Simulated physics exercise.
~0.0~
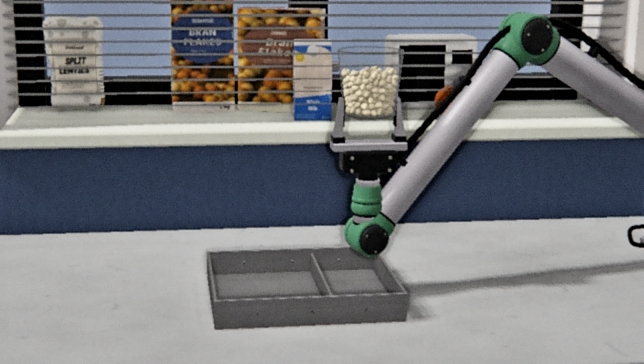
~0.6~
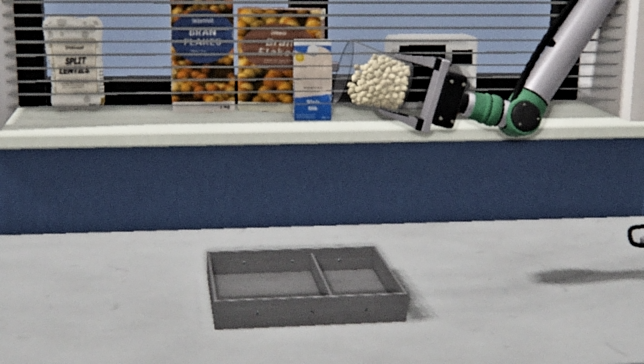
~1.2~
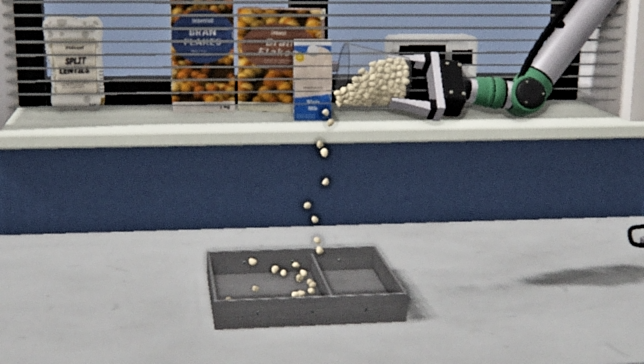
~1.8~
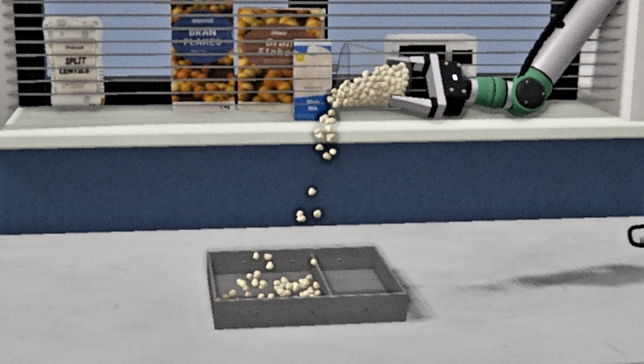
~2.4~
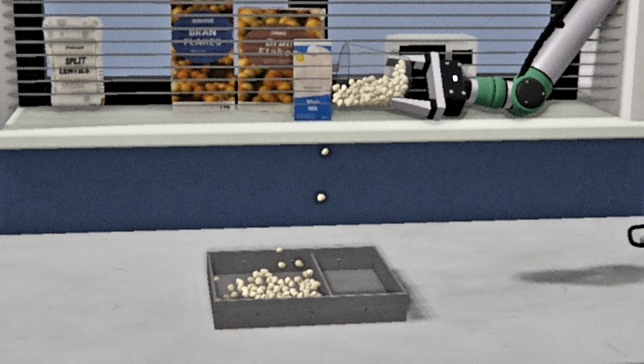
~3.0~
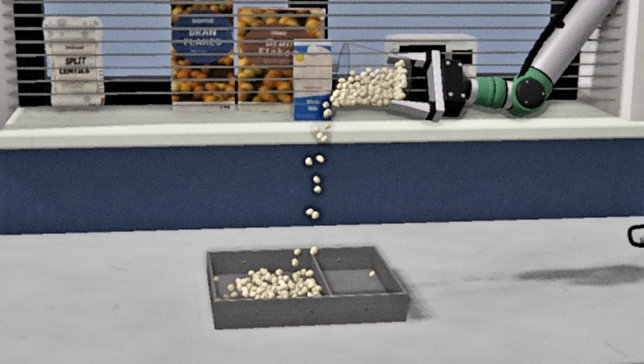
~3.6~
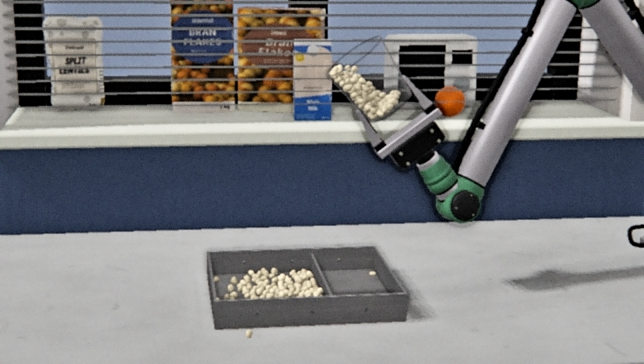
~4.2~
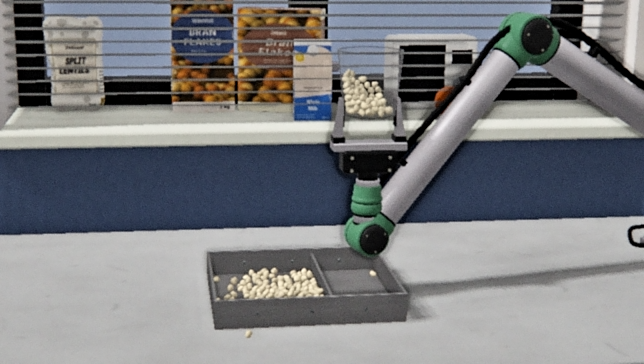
A grey robot arm with green joints holds a clear tumbler of pale beans before a white windowsill, seen from the front and slightly above a pale table. Cereal boxes, a blue-and-white carton and an orange stand on the sill, and a dark grey divided tray sits below. The arm swings the tumbler over onto its side, its mouth toward the left. Beans trickle down in uneven bursts, piling up in the tray's left compartment. The arm then tilts the tumbler back upright, still partly filled, leaving a broad heap on the left, a stray bean on the right and another on the table.
